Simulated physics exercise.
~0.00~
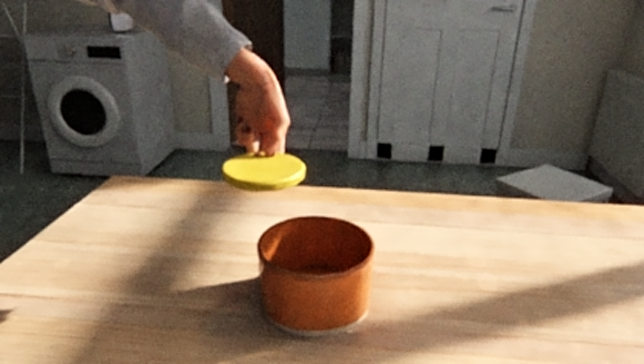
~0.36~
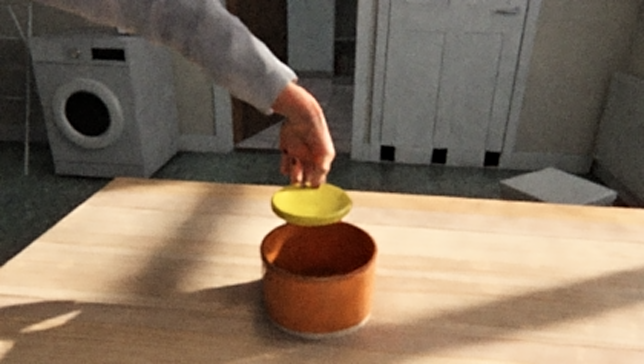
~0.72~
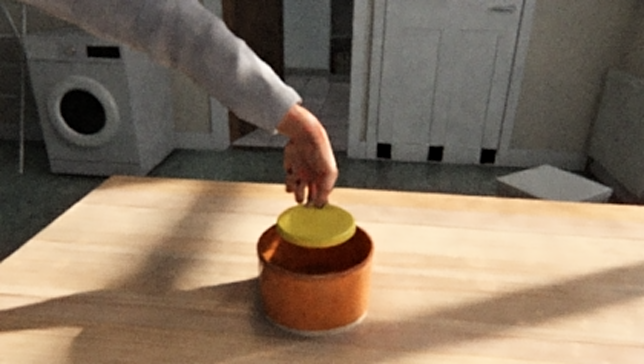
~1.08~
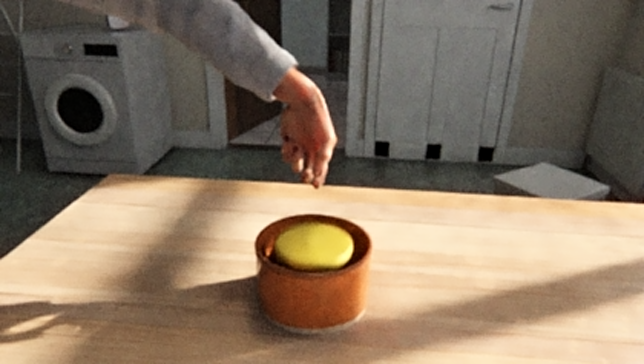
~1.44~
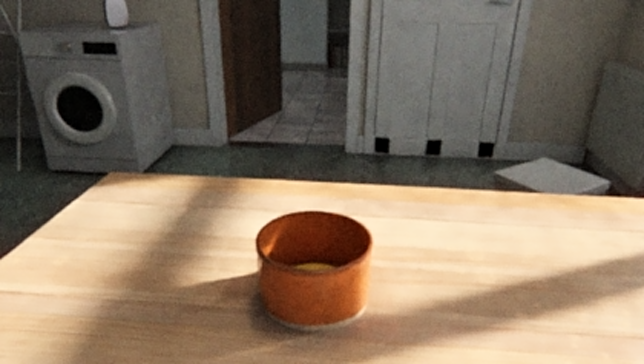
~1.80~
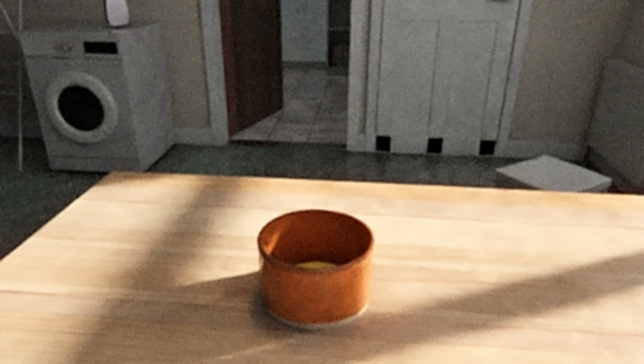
We see a hand carry a yellow lid rightward and down over an orange-brown round container on a wooden table, then release it and draw back, as the lid slips past the rim, drops inside, and rests low in the container.
